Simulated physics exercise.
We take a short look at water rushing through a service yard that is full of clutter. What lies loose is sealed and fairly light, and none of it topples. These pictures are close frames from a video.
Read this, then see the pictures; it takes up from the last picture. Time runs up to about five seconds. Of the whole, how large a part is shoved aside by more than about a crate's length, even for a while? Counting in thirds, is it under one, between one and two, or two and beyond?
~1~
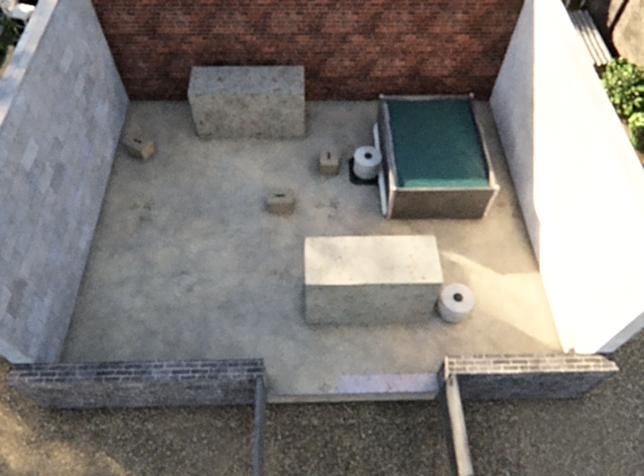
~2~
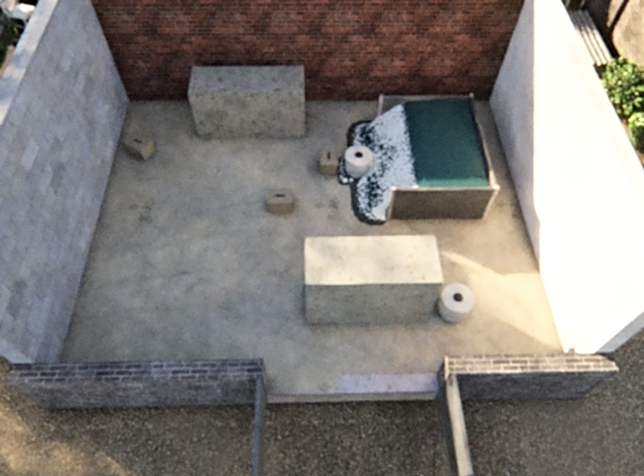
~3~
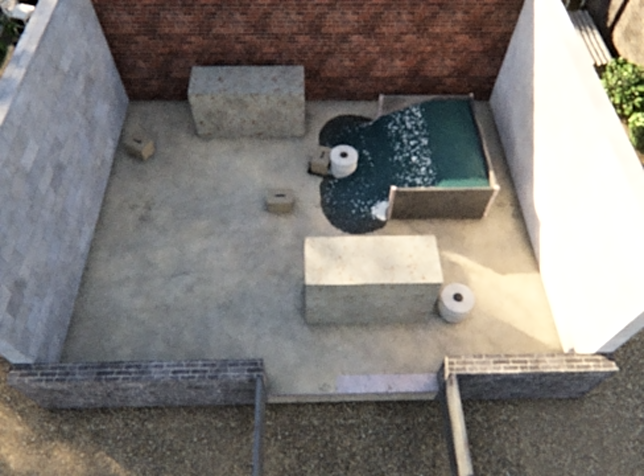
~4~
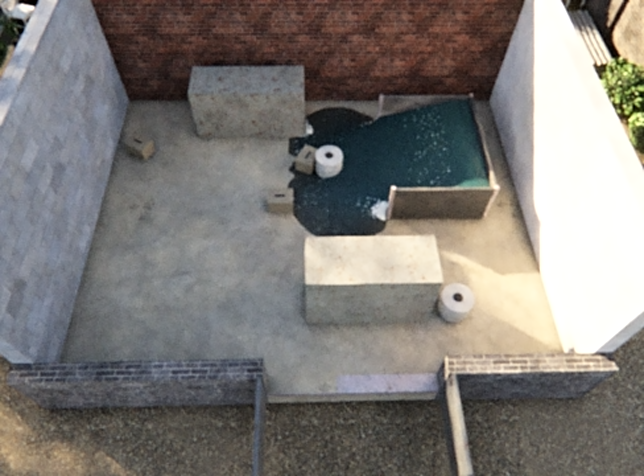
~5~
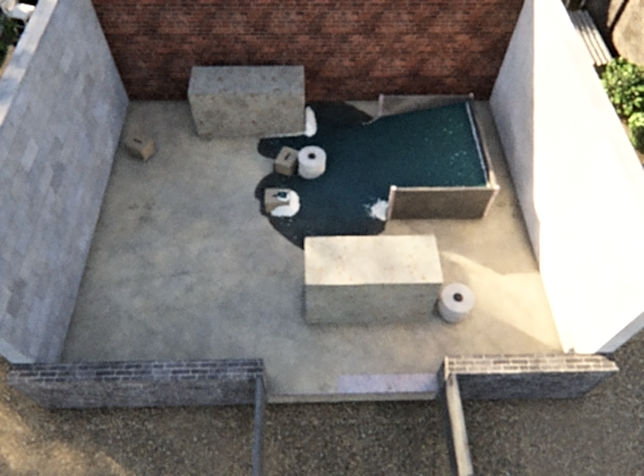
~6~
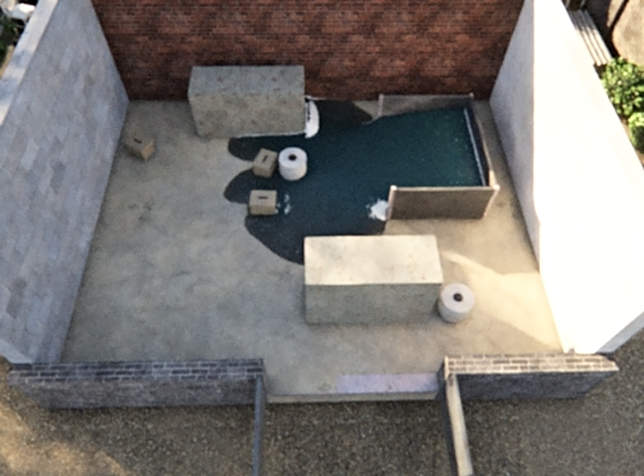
In thirds: Two or beyond.
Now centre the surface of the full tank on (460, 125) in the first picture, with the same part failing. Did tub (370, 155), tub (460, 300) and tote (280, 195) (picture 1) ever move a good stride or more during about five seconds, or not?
Taking them in turn: Got sent well off; kept near its start; got sent well off.
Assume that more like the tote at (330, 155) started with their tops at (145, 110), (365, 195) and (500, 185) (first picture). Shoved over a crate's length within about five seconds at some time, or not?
In sequence: Pushed clear, pushed clear, doesn't go far.
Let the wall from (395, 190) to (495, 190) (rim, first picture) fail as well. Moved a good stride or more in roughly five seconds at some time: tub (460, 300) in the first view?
Answer: Distance reached.
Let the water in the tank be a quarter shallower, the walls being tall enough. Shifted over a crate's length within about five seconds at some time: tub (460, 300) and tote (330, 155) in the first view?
The first comes out not the full distance, the second carried that far.
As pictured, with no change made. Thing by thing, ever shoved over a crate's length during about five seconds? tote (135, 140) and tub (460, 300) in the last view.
In order: Went the distance, then did not reach it.
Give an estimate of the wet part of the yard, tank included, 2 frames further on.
35 in a hundred, roughly.
A moment on, 3 of 5 are well off their spots; 2 afloat.
Next, 3 of 5 are well off their spots; 4 afloat.
Later, 4 of 5 are well off their spots; 4 afloat.
In the end, 4 of 5 are well off their spots, and 4 have been at some point; 4 afloat.
